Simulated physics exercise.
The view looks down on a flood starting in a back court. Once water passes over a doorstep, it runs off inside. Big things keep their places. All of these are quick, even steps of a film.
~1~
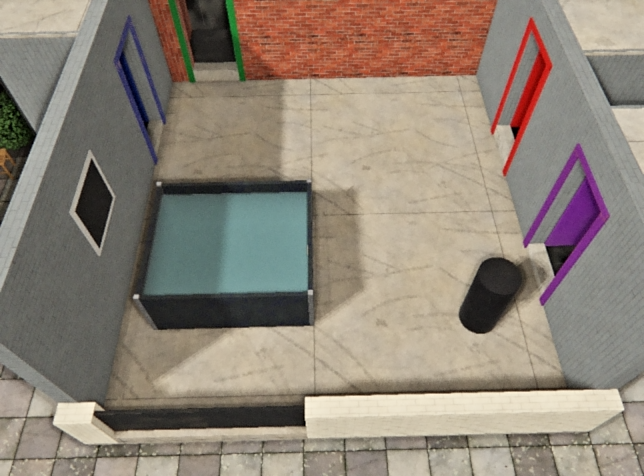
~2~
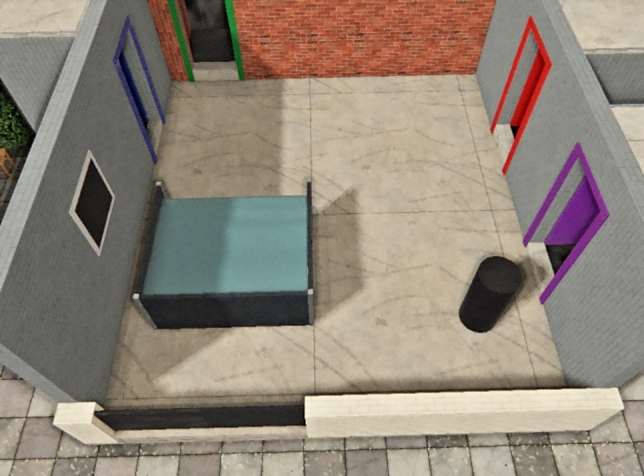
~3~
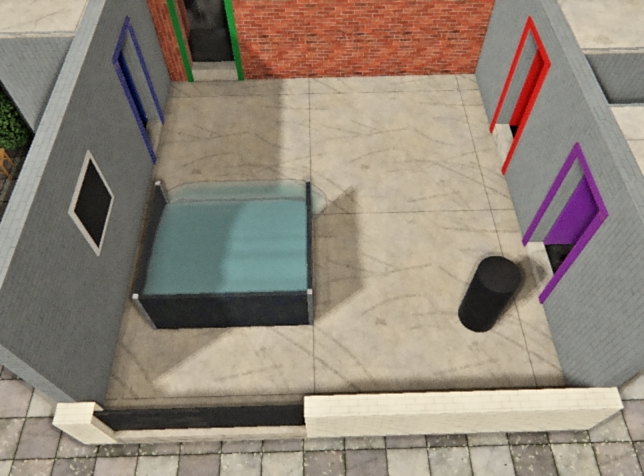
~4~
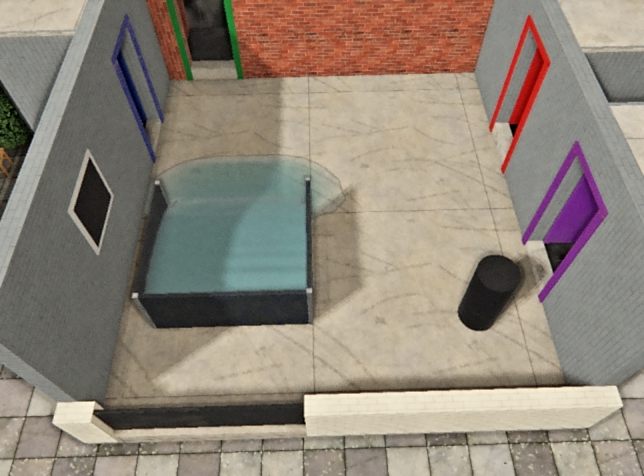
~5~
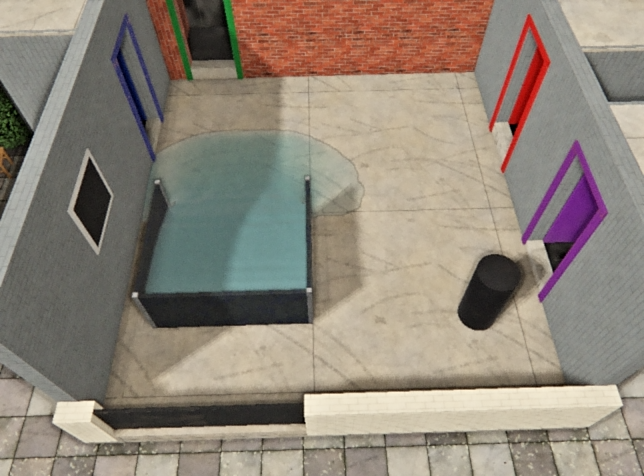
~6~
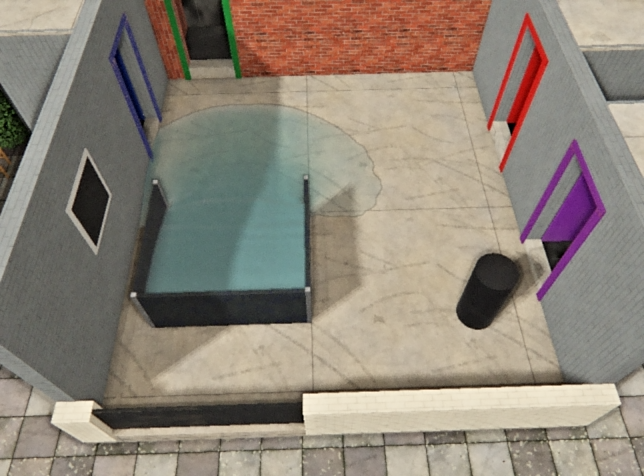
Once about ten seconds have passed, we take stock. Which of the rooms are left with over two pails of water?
In the end the blue door goes beyond what's allowed there; the purple door stays inside what's allowed there; the red door stays inside what's allowed there; the green door goes beyond what's allowed there.
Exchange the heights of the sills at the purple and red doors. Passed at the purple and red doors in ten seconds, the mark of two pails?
One at a time: Purple admits less, and red exceeds it.
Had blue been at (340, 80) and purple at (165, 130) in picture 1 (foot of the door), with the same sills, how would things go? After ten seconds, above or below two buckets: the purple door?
I reckon the purple door tops it.
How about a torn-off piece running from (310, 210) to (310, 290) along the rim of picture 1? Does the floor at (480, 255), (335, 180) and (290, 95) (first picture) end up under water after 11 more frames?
Taking the points in order: Swamped, unwetted and unwetted.
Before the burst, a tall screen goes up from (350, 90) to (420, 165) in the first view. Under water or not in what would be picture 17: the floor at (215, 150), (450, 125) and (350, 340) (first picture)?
Results in order: Swamped / bone-dry / bone-dry.
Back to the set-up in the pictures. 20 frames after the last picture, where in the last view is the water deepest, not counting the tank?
At about (470, 74).
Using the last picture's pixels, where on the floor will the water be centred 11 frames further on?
It is near (254, 152).
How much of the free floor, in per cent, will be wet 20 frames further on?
My estimate is near 50 per cent.
A moment on, water covers 40 % of the floor; the blue door wet at the sill, nothing in, the purple door not reached, the red door not reached, the green door under two buckets in.
Next, water covers 45 % of the floor; the blue door under two buckets in, the purple door not reached, the red door not reached, the green door far over two buckets in.
Then, water covers 50 % of the floor; the blue door over two buckets in, the purple door not reached, the red door wet at the sill, nothing in, the green door far over two buckets in.
Later, water covers 85 % of the floor; the blue door over two buckets in, the purple door wet at the sill, nothing in, the red door wet at the sill, nothing in, the green door far over two buckets in.
In the end, water covers 100 % of the floor; the blue door over two buckets in, the purple door under two buckets in, the red door wet at the sill, nothing in, the green door far over two buckets in.
